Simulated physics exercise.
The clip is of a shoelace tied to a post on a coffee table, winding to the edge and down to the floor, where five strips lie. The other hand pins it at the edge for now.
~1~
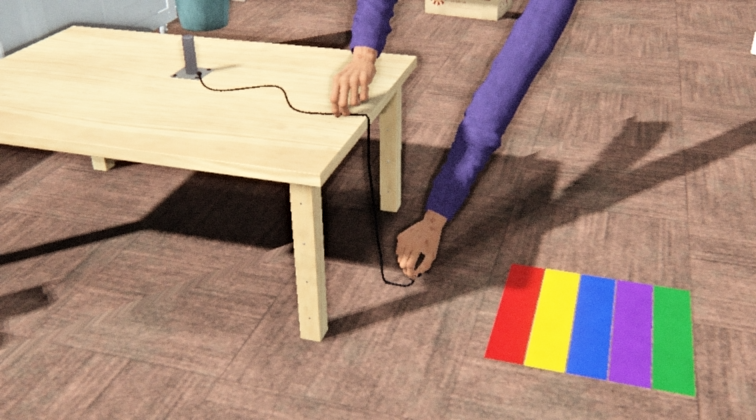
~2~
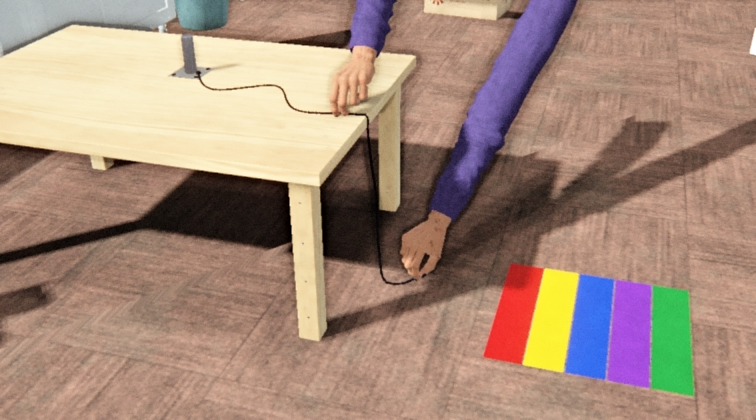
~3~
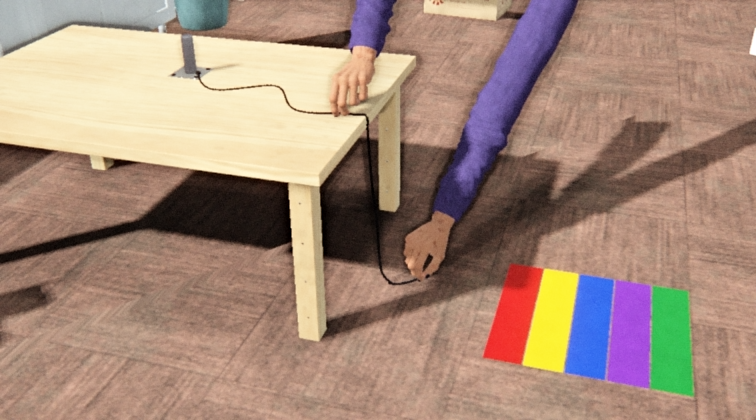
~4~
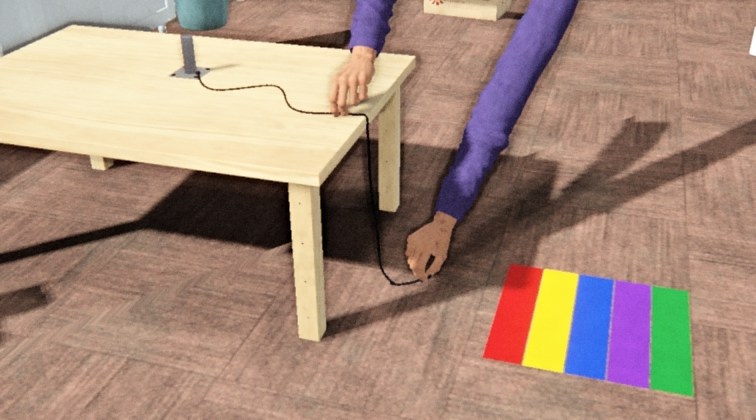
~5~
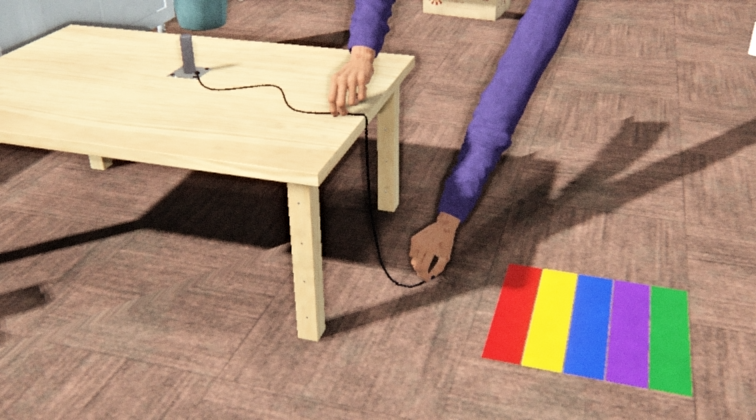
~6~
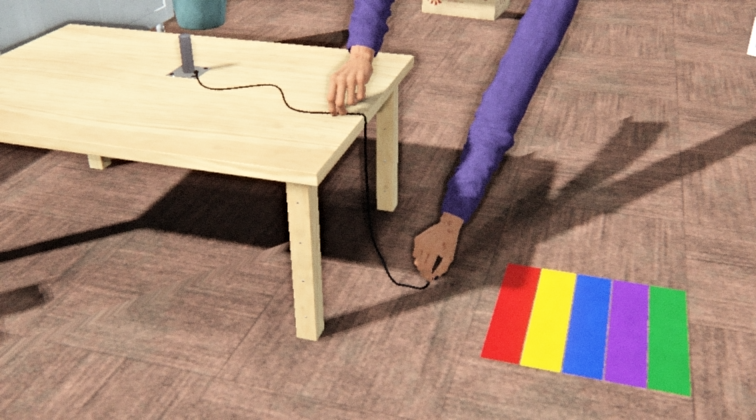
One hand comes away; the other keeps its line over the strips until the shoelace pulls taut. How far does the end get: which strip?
Over blue.
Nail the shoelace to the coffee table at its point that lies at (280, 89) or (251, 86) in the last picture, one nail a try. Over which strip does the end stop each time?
It would be yellow; yellow.
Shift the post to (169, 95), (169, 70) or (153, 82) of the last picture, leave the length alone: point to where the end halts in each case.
The places are (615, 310), (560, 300) and (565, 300).
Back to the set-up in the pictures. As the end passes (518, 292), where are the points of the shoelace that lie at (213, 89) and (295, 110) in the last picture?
About (239, 82), and the other about (348, 108).
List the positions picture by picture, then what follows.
The first frame shows end (415, 275); red (509, 341); yellow (548, 349); blue (589, 356); purple (631, 363); green (674, 371).
The second frame shows end (419, 276); shoelace through (204, 85) (269, 85) (294, 109) (368, 126) (376, 197) (381, 266).
The third frame shows end (423, 277).
The fourth frame shows end (425, 277); shoelace through (204, 85) (269, 86) (294, 109) (367, 126) (372, 197) (381, 266).
The fifth frame shows end (428, 278).
The sixth frame shows end (432, 278); shoelace through (202, 84) (267, 85) (292, 109) (365, 126) (368, 196) (384, 265).
Soon after, end near (518, 292); over red.
Then, end near (562, 300); over yellow.
At full stretch, end near (590, 304); over blue. The end stops over the blue strip.
